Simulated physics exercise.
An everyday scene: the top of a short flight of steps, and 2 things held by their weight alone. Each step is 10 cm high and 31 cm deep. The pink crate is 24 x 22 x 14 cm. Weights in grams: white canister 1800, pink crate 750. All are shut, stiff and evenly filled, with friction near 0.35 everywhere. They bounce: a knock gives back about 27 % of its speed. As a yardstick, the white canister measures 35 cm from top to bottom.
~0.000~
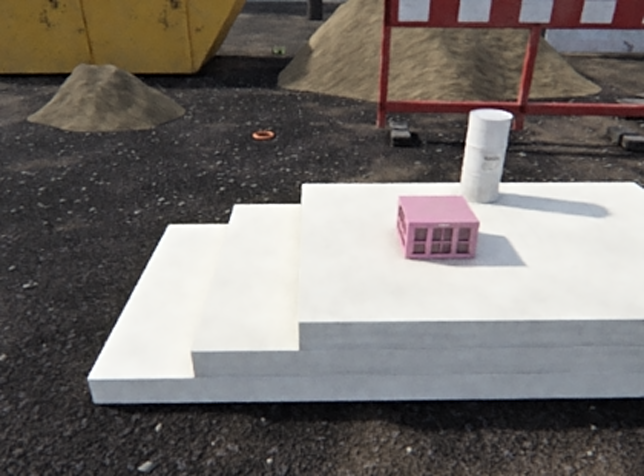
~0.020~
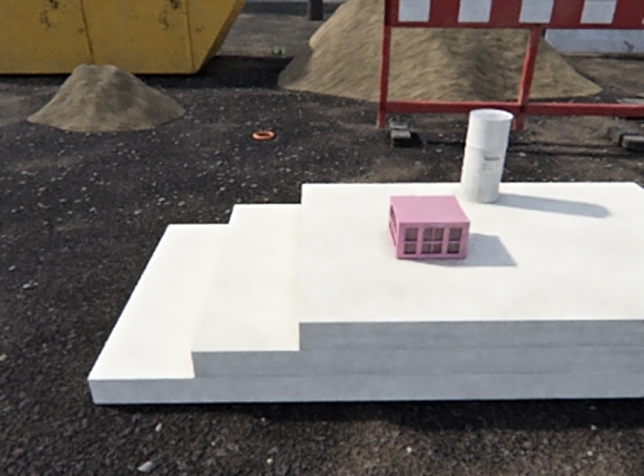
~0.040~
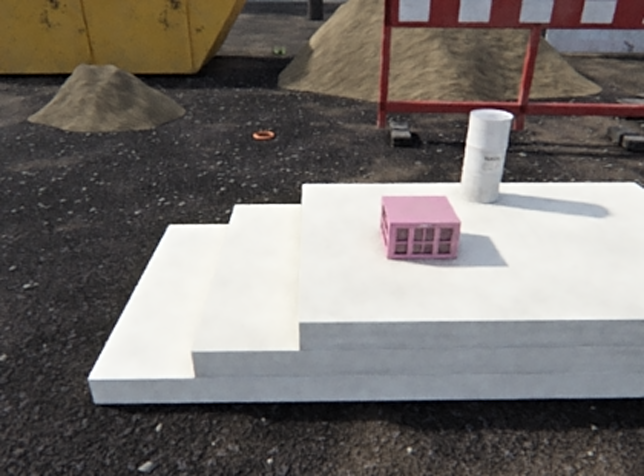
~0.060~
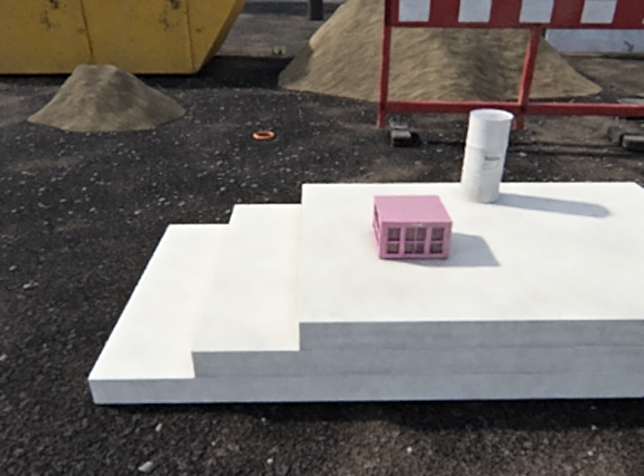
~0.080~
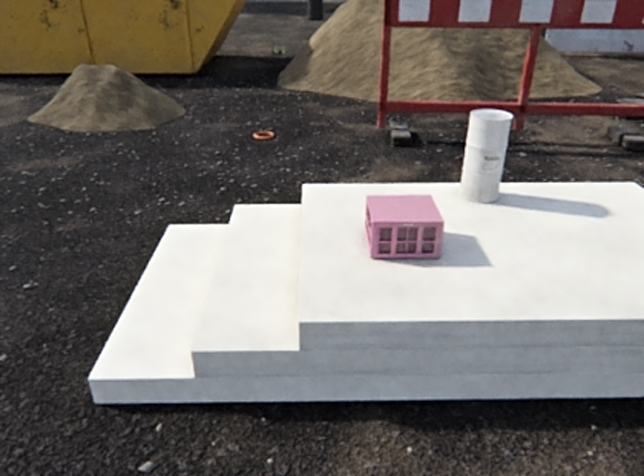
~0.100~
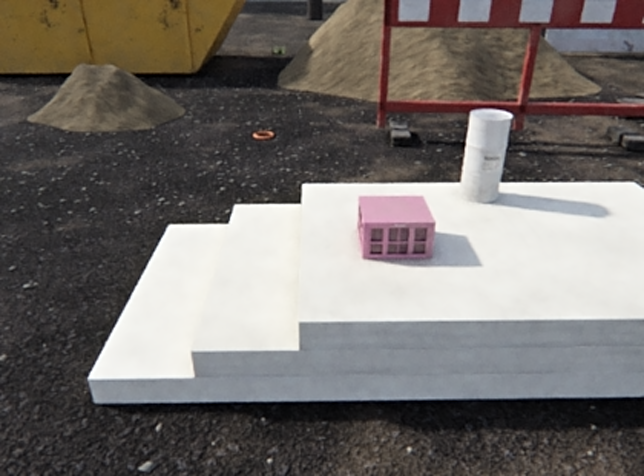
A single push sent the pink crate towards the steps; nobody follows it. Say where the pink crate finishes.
It ends on the landing.
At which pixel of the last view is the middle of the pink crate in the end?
Near (326, 226).
Around 0.20 s, 22 cm of landing left; pink crate near (362, 226).
Around 0.30 s, 14 cm of landing left; pink crate near (340, 226).
Finally (0.9 s), 9 cm of landing left; white canister still in place (within 12 cm). Final places as that camera would see them, pink crate near (326, 226).
